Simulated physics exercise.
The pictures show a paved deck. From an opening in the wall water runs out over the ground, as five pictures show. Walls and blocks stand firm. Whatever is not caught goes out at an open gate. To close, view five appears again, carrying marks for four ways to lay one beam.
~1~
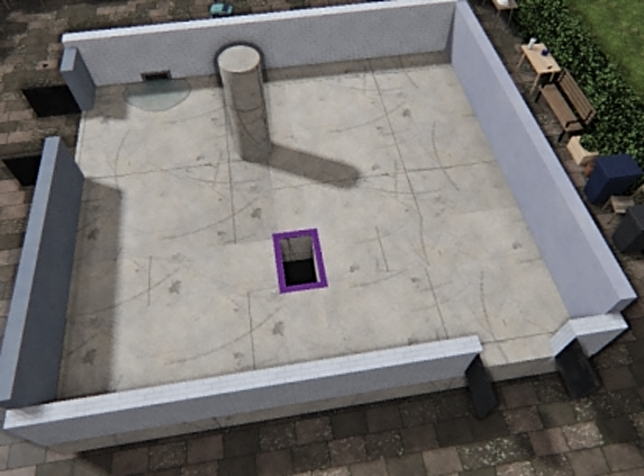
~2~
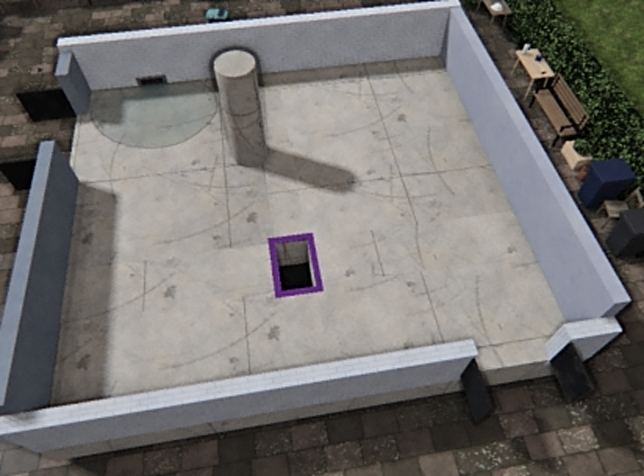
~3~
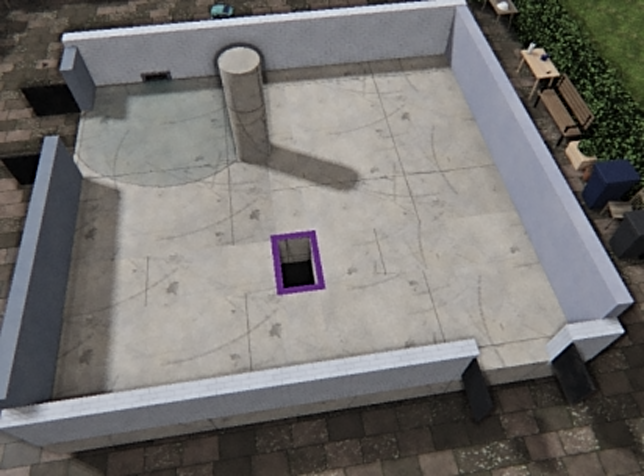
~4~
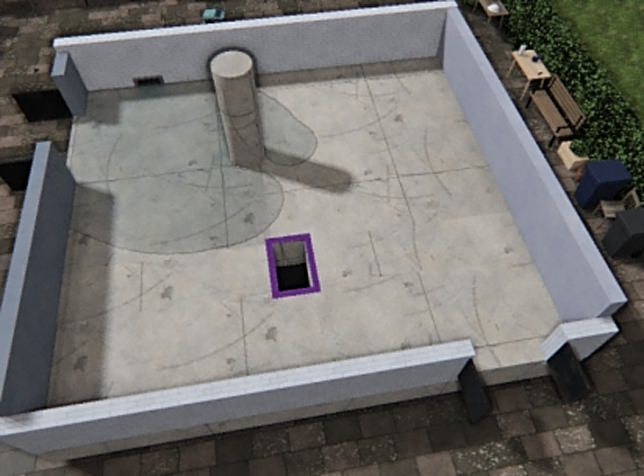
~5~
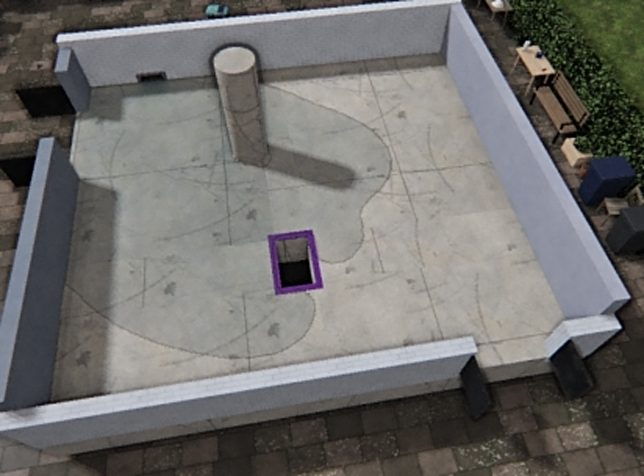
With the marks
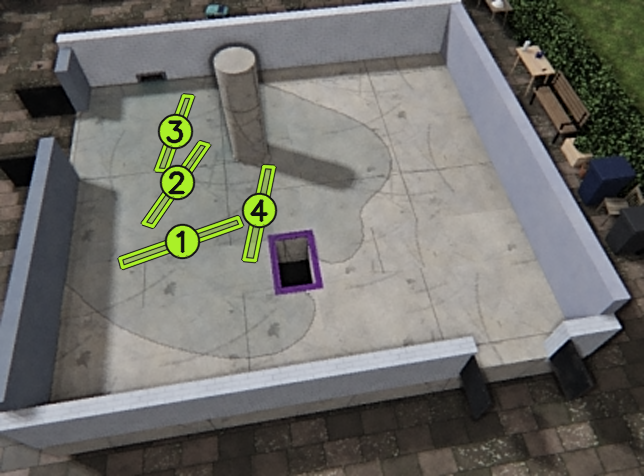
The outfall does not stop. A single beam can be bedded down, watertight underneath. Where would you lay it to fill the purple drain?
Best: 1.
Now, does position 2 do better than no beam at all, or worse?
It is worse.
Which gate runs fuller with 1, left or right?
The right gate.
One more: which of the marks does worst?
The answer is 4.
On the marked copy, 1 from (121, 263) to (239, 221); 2 from (148, 224) to (204, 143); 3 from (161, 170) to (188, 96); 4 from (249, 260) to (268, 166).
Choosing 1, about 14 % of the stream runs into the purple drain, about 84 % out by the gates.
Choosing 2, about 7 % of the stream runs into the purple drain, about 90 % out by the gates.
Choosing 3, about 9 % of the stream runs into the purple drain, about 89 % out by the gates.
Choosing 4, about 2 % of the stream runs into the purple drain, about 95 % out by the gates.
